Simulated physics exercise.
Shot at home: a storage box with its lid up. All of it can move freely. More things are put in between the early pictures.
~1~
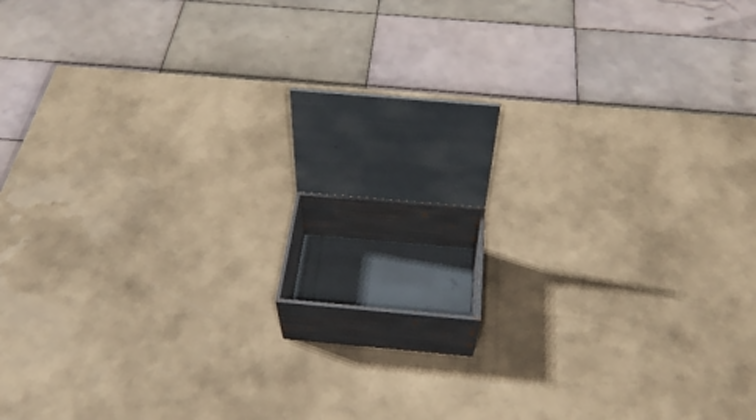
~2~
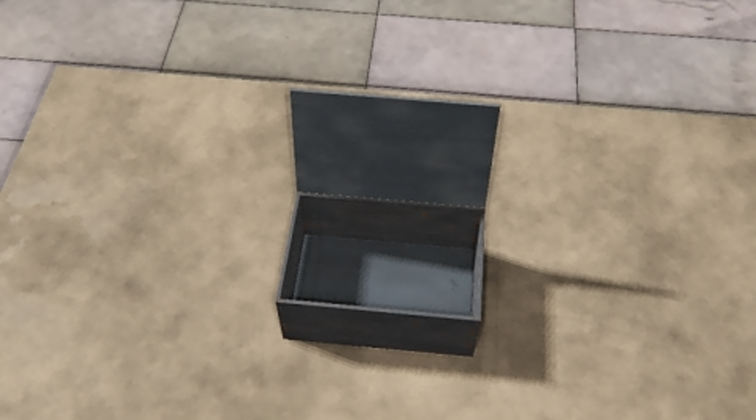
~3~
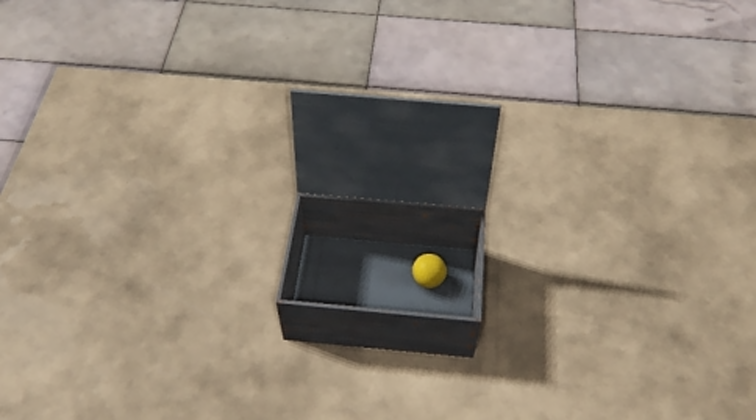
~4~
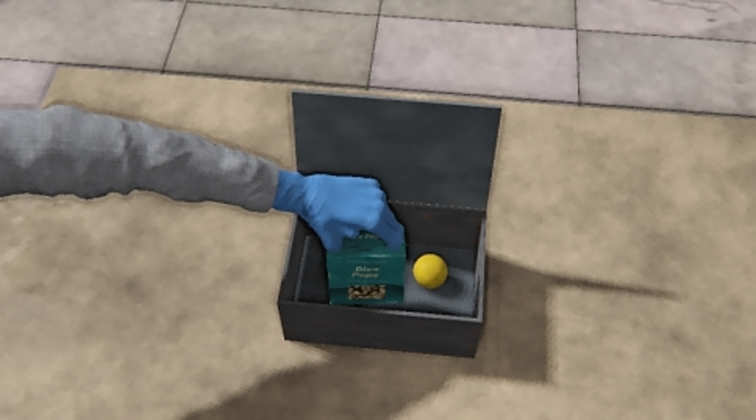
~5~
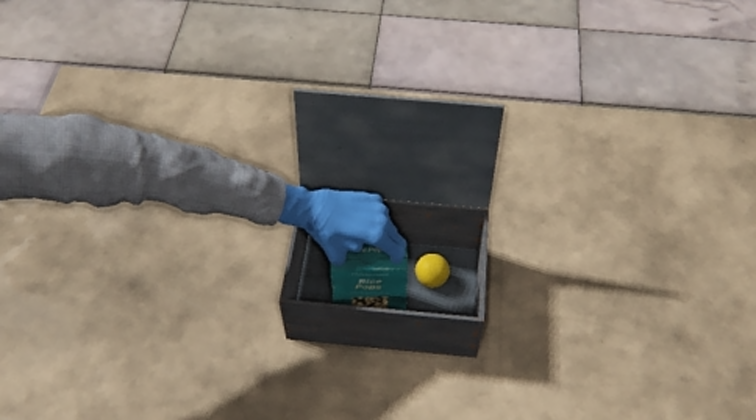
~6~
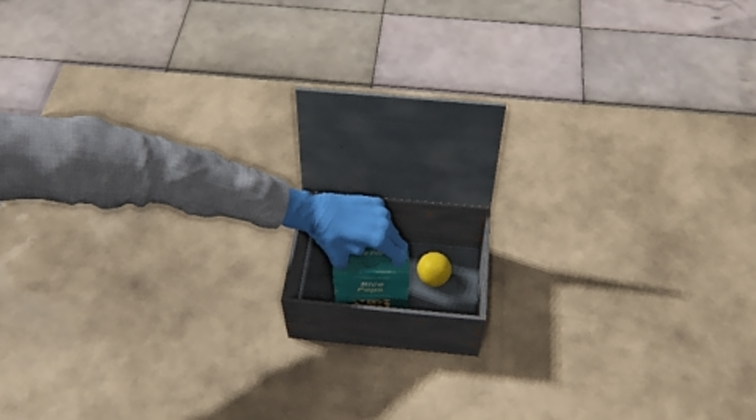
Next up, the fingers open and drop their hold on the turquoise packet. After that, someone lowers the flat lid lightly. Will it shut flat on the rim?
The lid does not fit.
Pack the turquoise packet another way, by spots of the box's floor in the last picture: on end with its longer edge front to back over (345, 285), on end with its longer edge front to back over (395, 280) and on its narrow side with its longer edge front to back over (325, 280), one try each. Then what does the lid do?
Open; open; open.
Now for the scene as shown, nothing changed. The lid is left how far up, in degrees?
Some 16°.
Then, 1.30 s on from there, lid 76° above the rim.
Then, 1.80 s on from there, lid 39° above the rim.
In the end, lid 16° above the rim; both unmoved. At the end, from the last picture's camera, turquoise packet near (371, 282).
